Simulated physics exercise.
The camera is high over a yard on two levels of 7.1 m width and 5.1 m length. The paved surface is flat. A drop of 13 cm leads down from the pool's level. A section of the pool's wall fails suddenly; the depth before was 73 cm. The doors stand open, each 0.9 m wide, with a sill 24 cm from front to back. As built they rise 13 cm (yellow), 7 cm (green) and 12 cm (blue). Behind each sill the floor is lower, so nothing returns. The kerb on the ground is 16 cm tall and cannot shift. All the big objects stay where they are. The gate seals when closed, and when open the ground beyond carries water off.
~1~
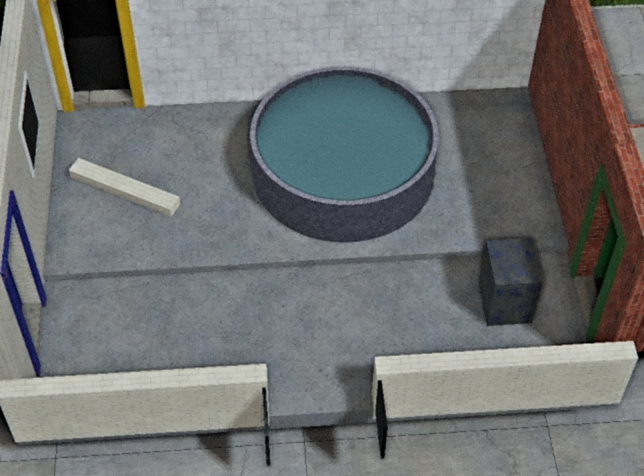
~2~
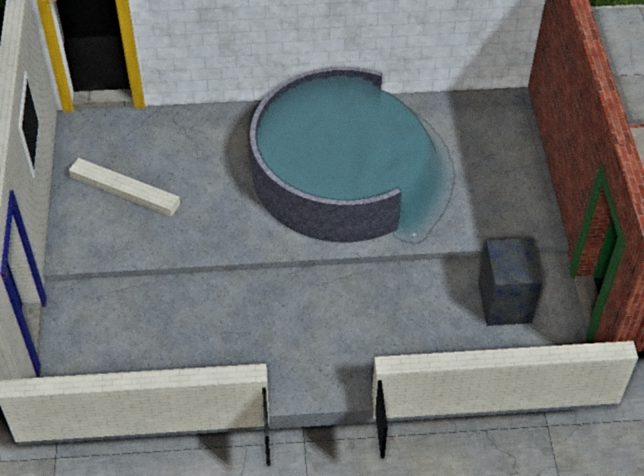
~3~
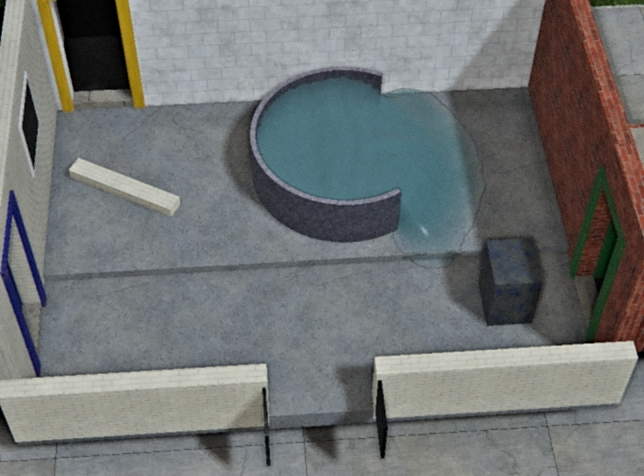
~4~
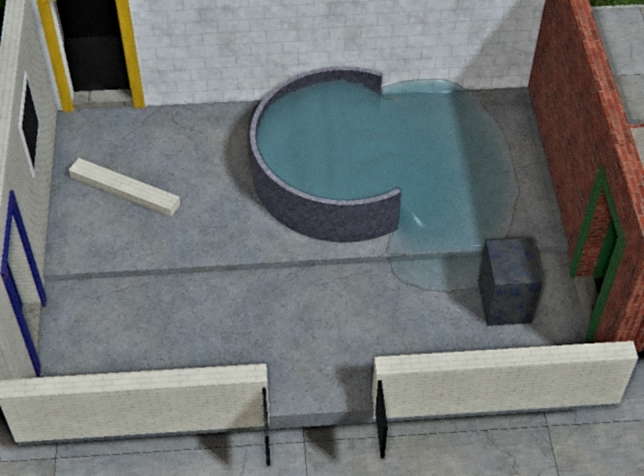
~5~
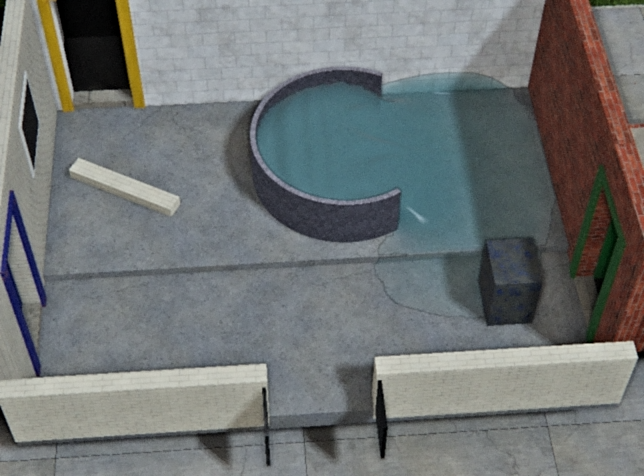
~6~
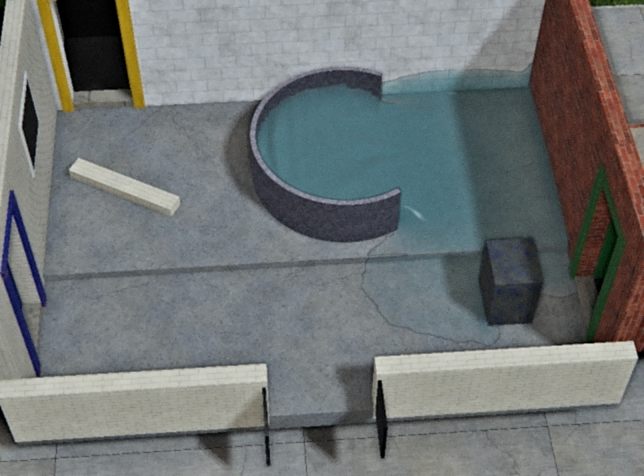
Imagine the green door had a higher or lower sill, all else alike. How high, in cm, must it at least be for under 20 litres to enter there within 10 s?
Some 25 cm above the ground.
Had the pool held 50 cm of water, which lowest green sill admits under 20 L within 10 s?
Some 16 cm.
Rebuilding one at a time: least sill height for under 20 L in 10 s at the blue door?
About 20 cm at blue.
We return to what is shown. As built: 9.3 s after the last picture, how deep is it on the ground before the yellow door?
Roughly 3.0 cm deep.
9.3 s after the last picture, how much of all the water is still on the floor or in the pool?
Roughly 80 in a hundred.
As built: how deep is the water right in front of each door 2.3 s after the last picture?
In cm: Yellow 0, green 19, blue 0.
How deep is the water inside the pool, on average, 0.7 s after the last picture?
Roughly 36 cm on average.
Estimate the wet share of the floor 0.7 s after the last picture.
Some 30 per cent of it.
Then, 0.7 s after the last picture water covers 30 % of the floor, deepest (56 cm) near (545, 169); 16 cm at the green door, 19 litres in over its 7 cm sill.
Then, 2.3 s after the last picture water covers 45 % of the floor, deepest (44 cm) near (586, 342); 19 cm at the green door, 101 litres in over its 7 cm sill.
Then, 9.3 s after the last picture water covers 95 % of the floor, deepest (18 cm) near (46, 284); 11 cm at the green door, 317 litres in over its 7 cm sill.
At the green door as built, the water peaked near 23 cm, 2.7 s after the last picture.
With a sill of 21.5 cm, 40 litres would have come in within the 10 s; with 29 cm, 6 litres. So under 20 litres takes about 25 cm.
